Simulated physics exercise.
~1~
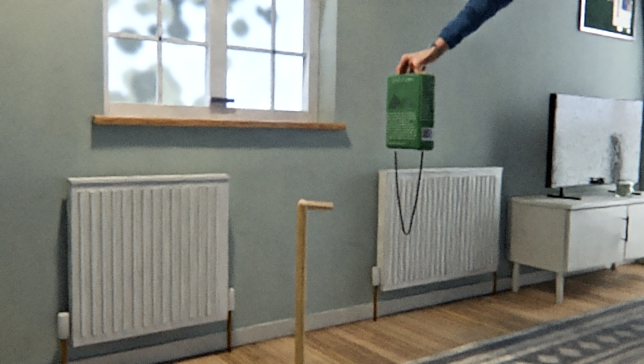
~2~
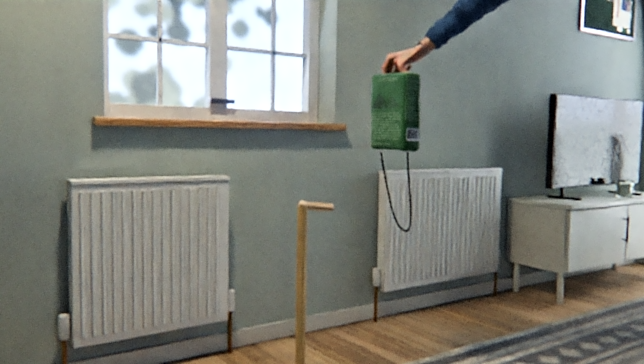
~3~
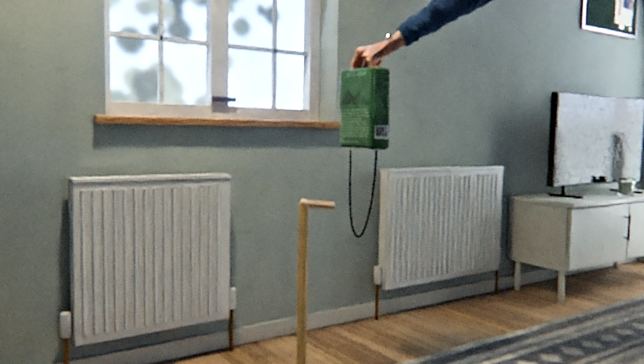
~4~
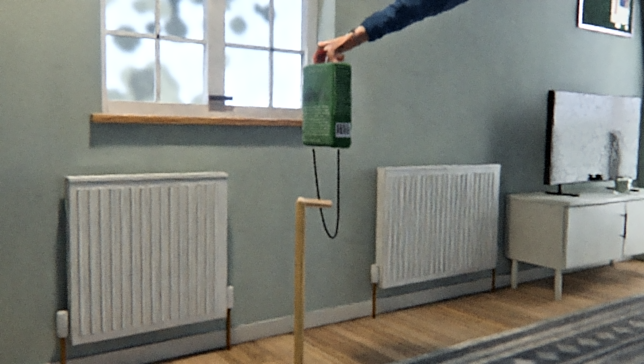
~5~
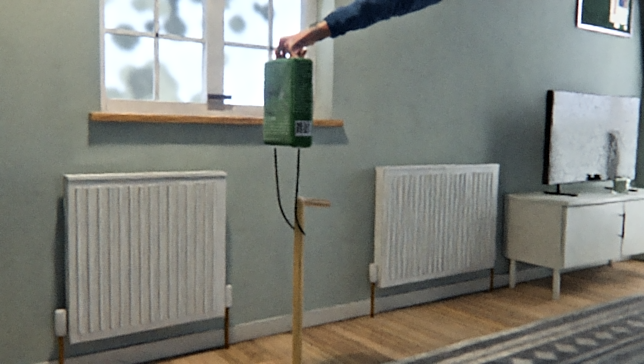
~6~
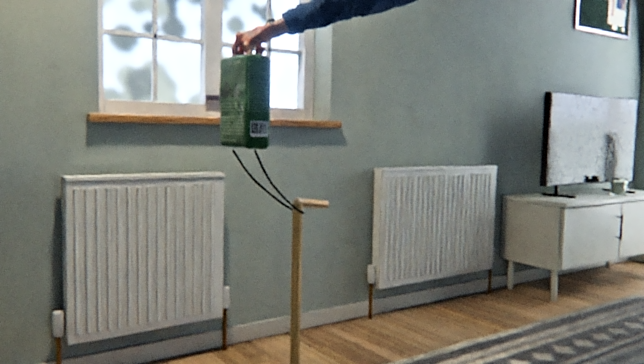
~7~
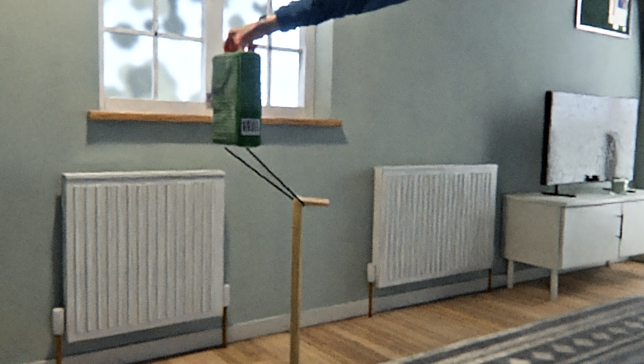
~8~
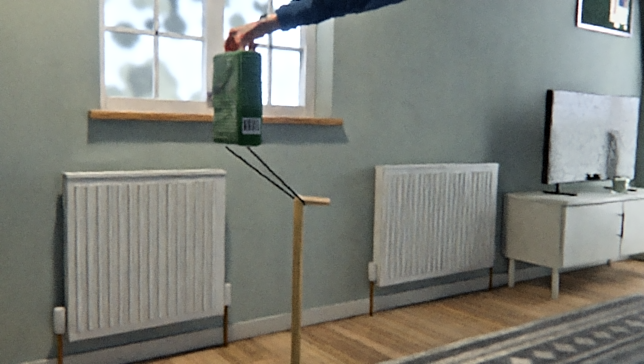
A green bag with a dark cord loop dangling beneath it was carried left by a hand toward a wooden post with a hooked top, and as it passed over, the loop caught on the hook and pulled tight, stopping the hand.
